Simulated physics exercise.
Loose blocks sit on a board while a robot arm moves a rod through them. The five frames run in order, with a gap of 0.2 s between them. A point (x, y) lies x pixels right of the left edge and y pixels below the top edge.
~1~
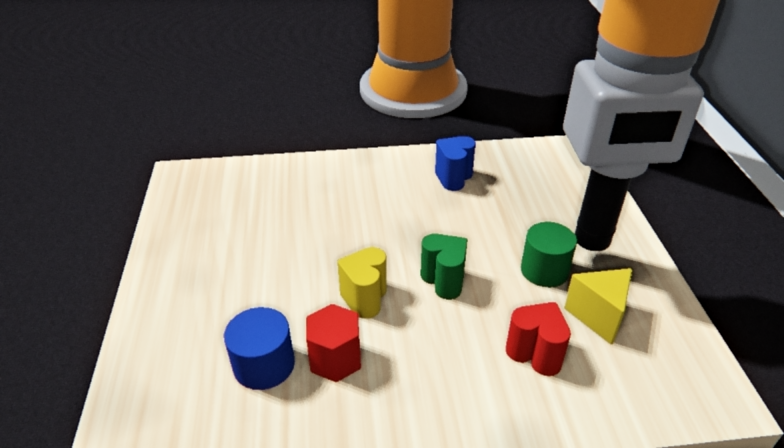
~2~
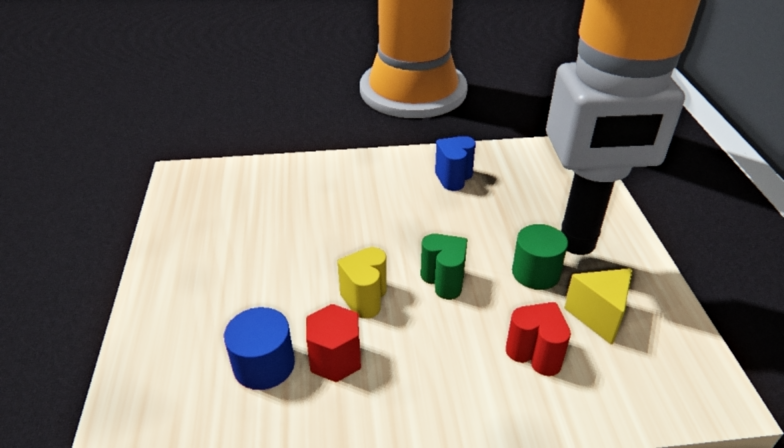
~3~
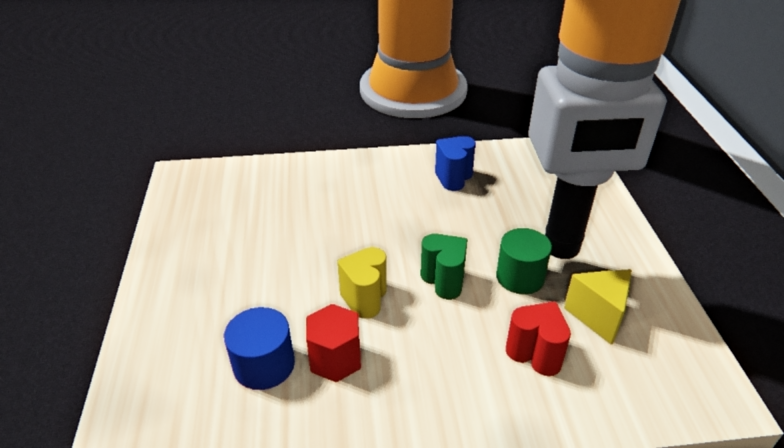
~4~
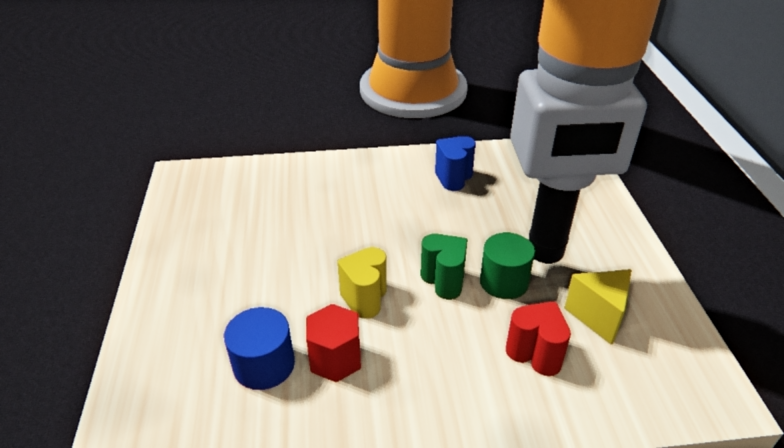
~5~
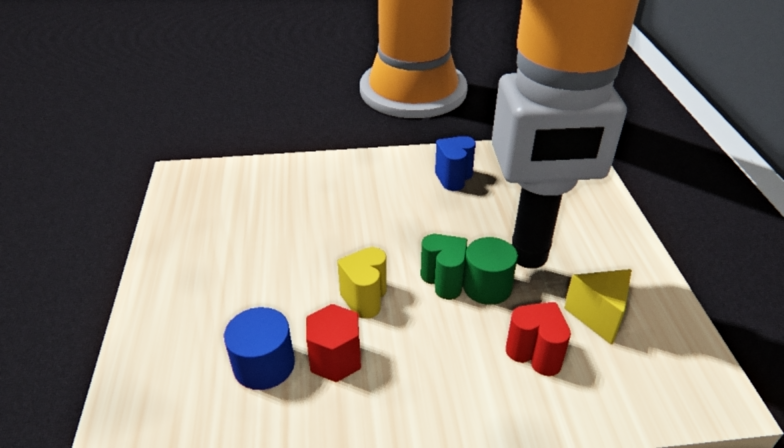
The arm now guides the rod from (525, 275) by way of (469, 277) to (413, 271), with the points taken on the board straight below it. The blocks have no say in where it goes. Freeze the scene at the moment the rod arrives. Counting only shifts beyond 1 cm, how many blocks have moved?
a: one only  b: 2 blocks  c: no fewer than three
(c)
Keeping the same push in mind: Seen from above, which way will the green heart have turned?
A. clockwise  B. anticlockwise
That would be A.
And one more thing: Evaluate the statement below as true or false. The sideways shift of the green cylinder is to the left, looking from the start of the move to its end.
True - the claim holds.
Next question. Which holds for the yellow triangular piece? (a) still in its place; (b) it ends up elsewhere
a (still in its place)
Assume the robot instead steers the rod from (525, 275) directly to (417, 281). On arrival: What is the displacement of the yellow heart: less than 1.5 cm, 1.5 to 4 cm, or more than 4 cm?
Between 1.5 and 4 cm.
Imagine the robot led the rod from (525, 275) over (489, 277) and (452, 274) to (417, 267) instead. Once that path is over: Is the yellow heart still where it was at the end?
No, that is not what happens.
The first path, step by step. One third of the way, rod at (489, 259); green heart at (416, 247), turned 20° clockwise; green cylinder at (457, 263).
Two thirds of the way, rod at (451, 258); green heart at (407, 246), turned 35° clockwise; green cylinder at (437, 272).
At the end, rod at (413, 253); yellow heart at (339, 263), turned 50° anticlockwise; green heart at (370, 242), turned 35° clockwise; green cylinder at (434, 273); yellow triangular piece in place.
